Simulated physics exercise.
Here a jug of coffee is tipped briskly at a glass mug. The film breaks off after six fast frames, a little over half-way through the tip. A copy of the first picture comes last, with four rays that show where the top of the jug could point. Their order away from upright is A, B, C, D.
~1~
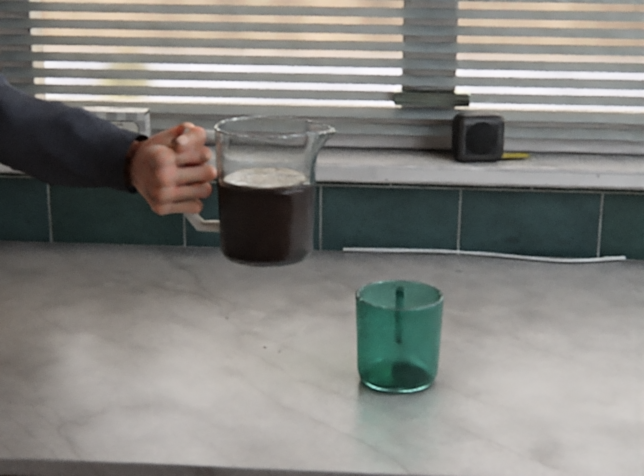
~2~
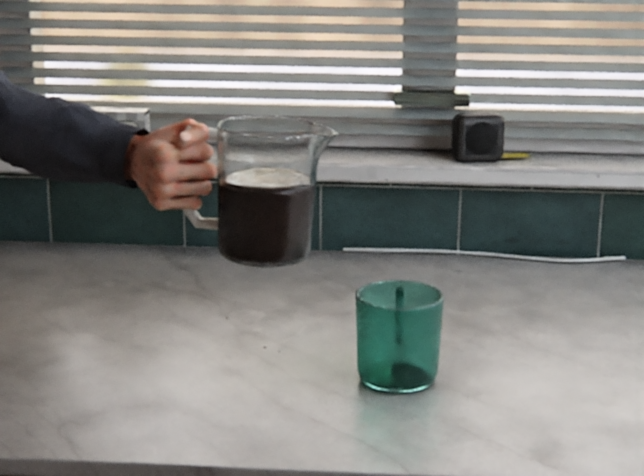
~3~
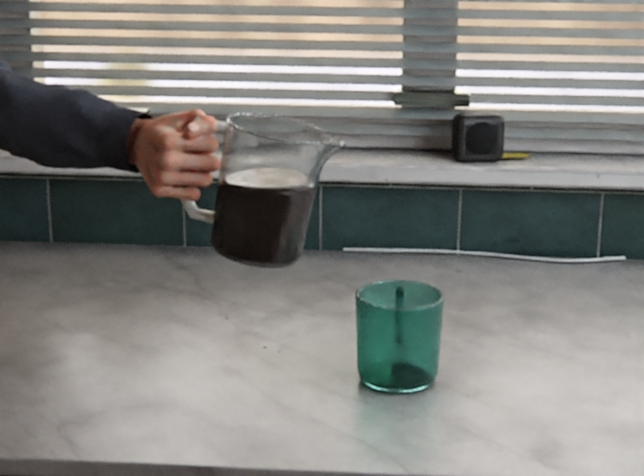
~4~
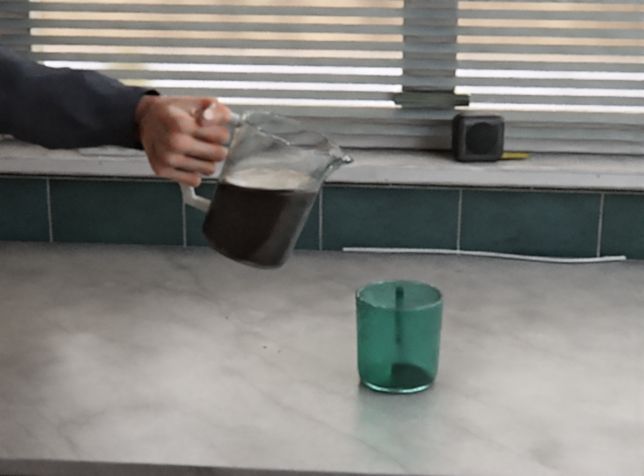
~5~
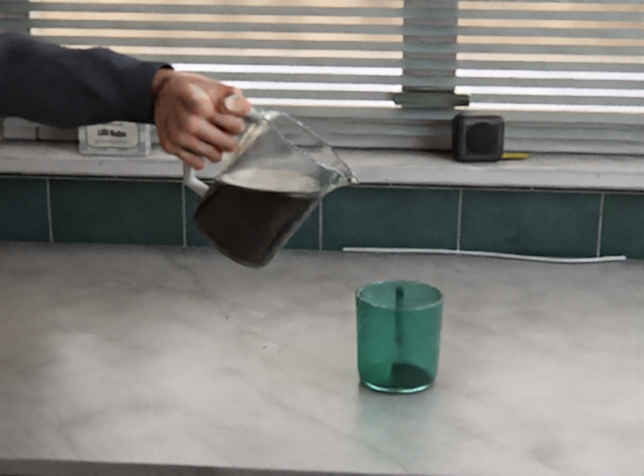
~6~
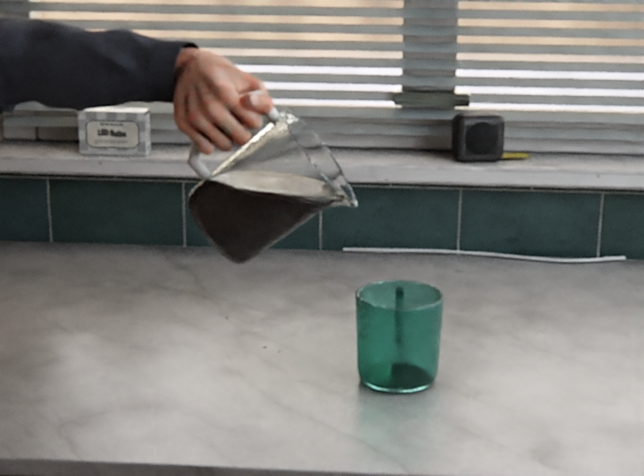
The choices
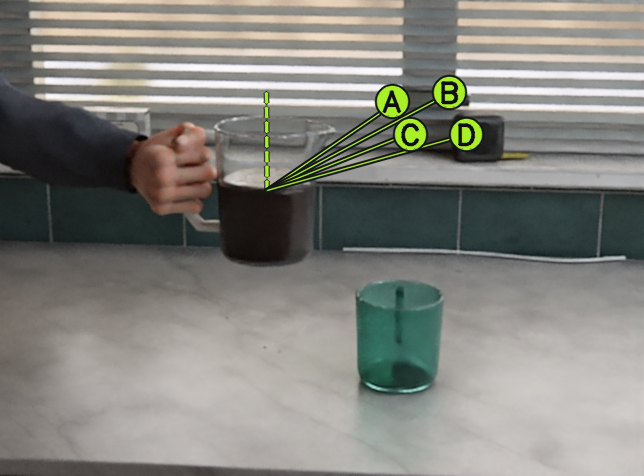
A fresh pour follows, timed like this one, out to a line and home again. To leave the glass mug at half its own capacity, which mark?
Best: D.
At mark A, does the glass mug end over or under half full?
Under half.
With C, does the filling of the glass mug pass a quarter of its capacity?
Yes.
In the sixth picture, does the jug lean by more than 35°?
Yes.
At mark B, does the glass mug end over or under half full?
Under.
On the marked copy, A at (379, 113); B at (434, 101); C at (393, 139); D at (449, 139).
With A, the glass mug ends with about 11 % of what it can hold.
With B, the glass mug ends with about 22 % of what it can hold.
With C, the glass mug ends with about 35 % of what it can hold.
With D, the glass mug ends with about 50 % of what it can hold.
